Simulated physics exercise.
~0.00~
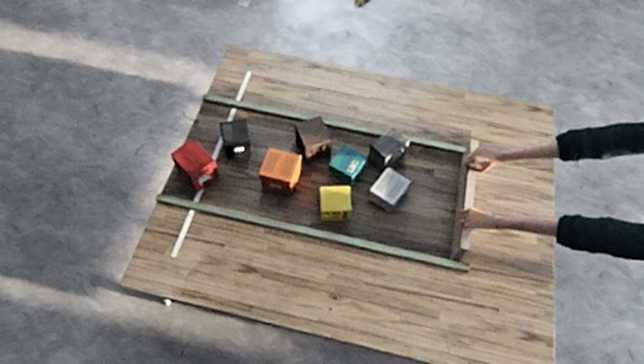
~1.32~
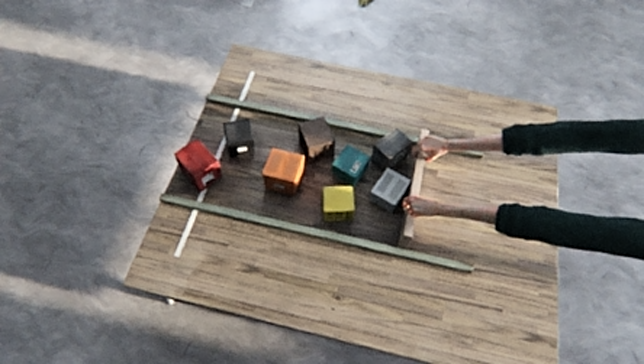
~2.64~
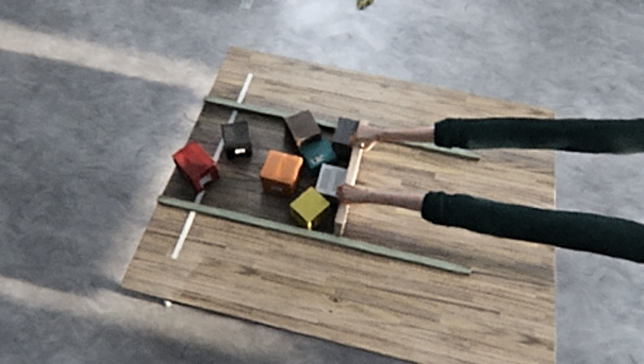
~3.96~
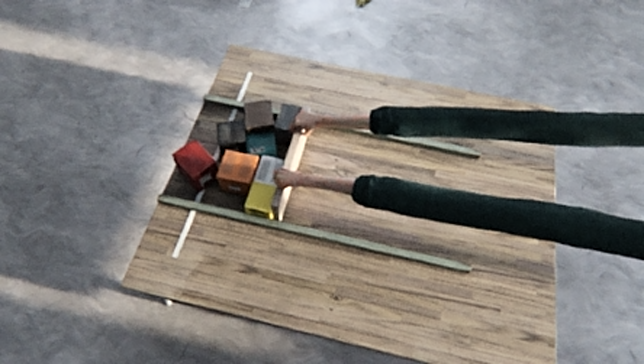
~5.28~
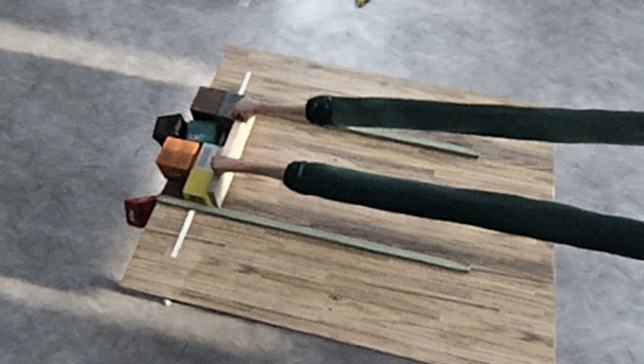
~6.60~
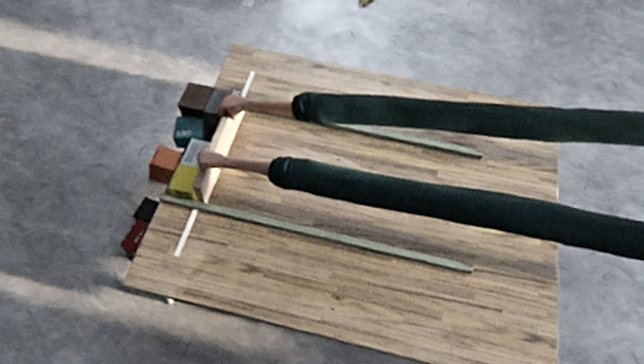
The clip shows two dark-sleeved arms pushing a plank left between green rails on a wooden deck, bunching coloured boxes together and driving them toward the far edge, until the red, black and orange ones fall off and the plank stops near the white tape line.
